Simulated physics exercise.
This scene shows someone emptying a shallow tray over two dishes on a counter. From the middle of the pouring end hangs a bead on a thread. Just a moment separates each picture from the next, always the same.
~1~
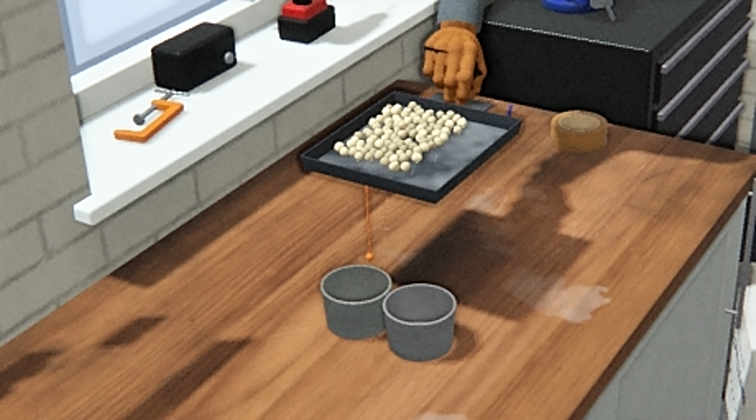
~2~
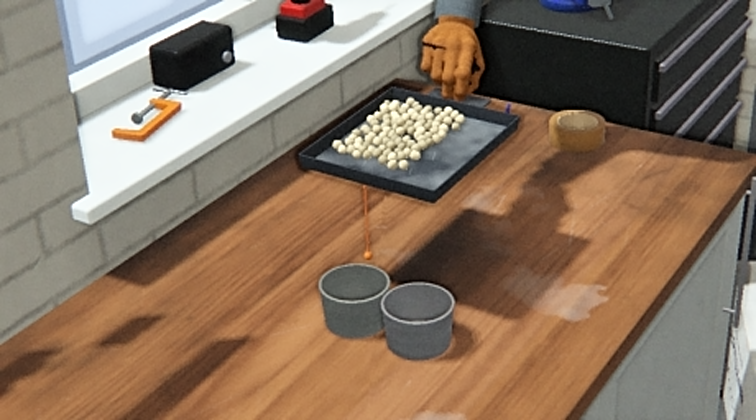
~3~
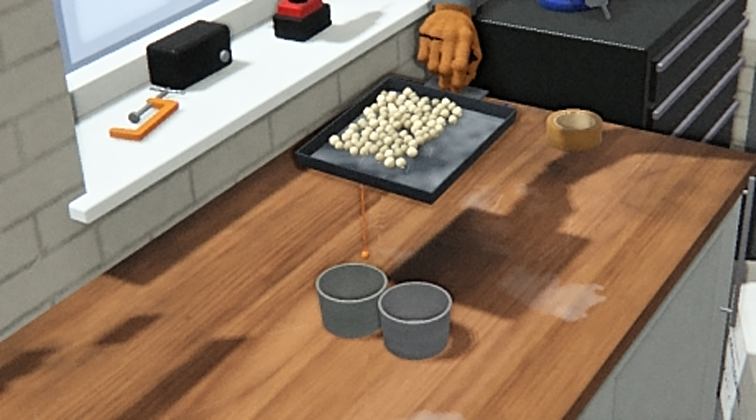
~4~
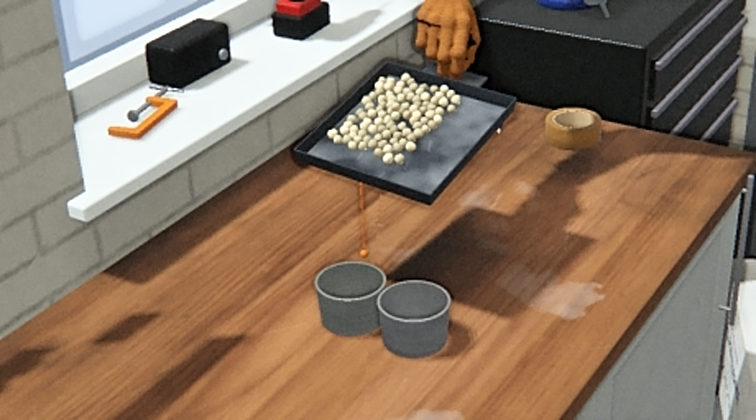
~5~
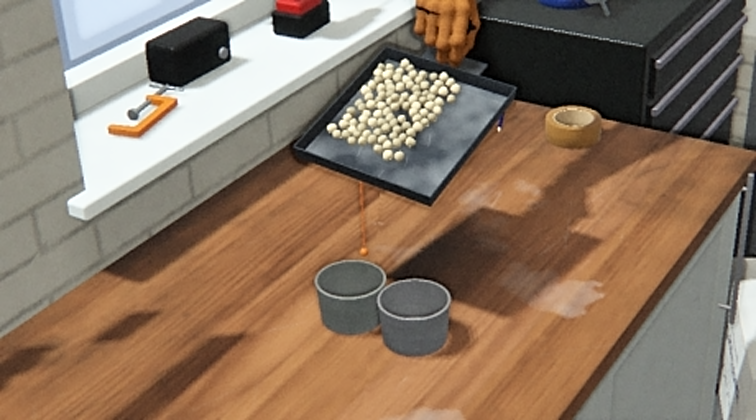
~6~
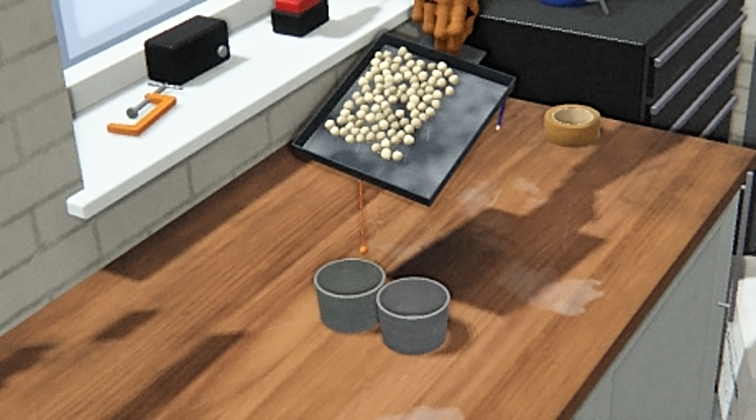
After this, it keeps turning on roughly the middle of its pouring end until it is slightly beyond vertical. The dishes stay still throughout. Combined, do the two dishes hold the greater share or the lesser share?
The greater share.
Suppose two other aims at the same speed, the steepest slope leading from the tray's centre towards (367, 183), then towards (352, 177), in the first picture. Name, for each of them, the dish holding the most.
The first place favours the left of the two, the second the left of the two.
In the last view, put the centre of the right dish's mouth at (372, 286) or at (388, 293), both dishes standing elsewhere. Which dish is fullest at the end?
First try, the rightmost dish; second try, the rightmost dish.
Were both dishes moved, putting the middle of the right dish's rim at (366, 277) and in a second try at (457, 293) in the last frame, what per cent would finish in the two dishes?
That makes 30 per cent, followed by 60 per cent.
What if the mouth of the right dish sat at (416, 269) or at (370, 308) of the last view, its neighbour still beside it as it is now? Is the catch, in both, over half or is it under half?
Together the dishes get less than a half first, then less than a half.
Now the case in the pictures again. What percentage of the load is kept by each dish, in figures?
Left dish: Roughly 20 per cent; right dish: Roughly 40 per cent.
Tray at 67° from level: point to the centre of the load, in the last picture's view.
The middle of the load sits near (396, 169).
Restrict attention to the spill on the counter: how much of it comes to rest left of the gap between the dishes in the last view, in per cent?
About 20 %.
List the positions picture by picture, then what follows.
Corners of the pouring end at (304, 155) and (435, 190), level; middle of the load at (402, 134), macadamia nuts; left dish at (338, 316); right dish at (402, 337); bead on its thread at (370, 257), in the first frame.
Corners of the pouring end at (302, 154) and (434, 189), level; middle of the load at (400, 131), in the second frame.
Corners of the pouring end at (299, 152) and (431, 191), tipped barely, lowest at the right corner; middle of the load at (398, 125), in the third frame.
Corners of the pouring end at (297, 149) and (430, 193), tipped a little, lowest at the right corner; middle of the load at (396, 116), in the fourth frame.
Corners of the pouring end at (297, 146) and (430, 195), tipped clearly, lowest at the right corner; middle of the load at (395, 107), in the fifth frame.
Corners of the pouring end at (295, 143) and (429, 197), tipped clearly, lowest at the right corner; middle of the load at (393, 100), about a quarter on the move; left dish at (332, 310); right dish at (395, 331), in the sixth frame.
Soon after the last picture, tray tipped steeply; most on the tray; a small part in the right dish; a small part in the air.
A little later, tray tipped past a quarter turn; about two thirds on the tray; a small part in the right dish; a stray few in the left dish; a small part outside both; a small part in the air.
Later still, tray tipped past a quarter turn; about a third in the right dish; about a quarter in the left dish; about a third outside both.
At rest, tray tipped past a quarter turn; about a third in the right dish; about a quarter in the left dish; about a third outside both.
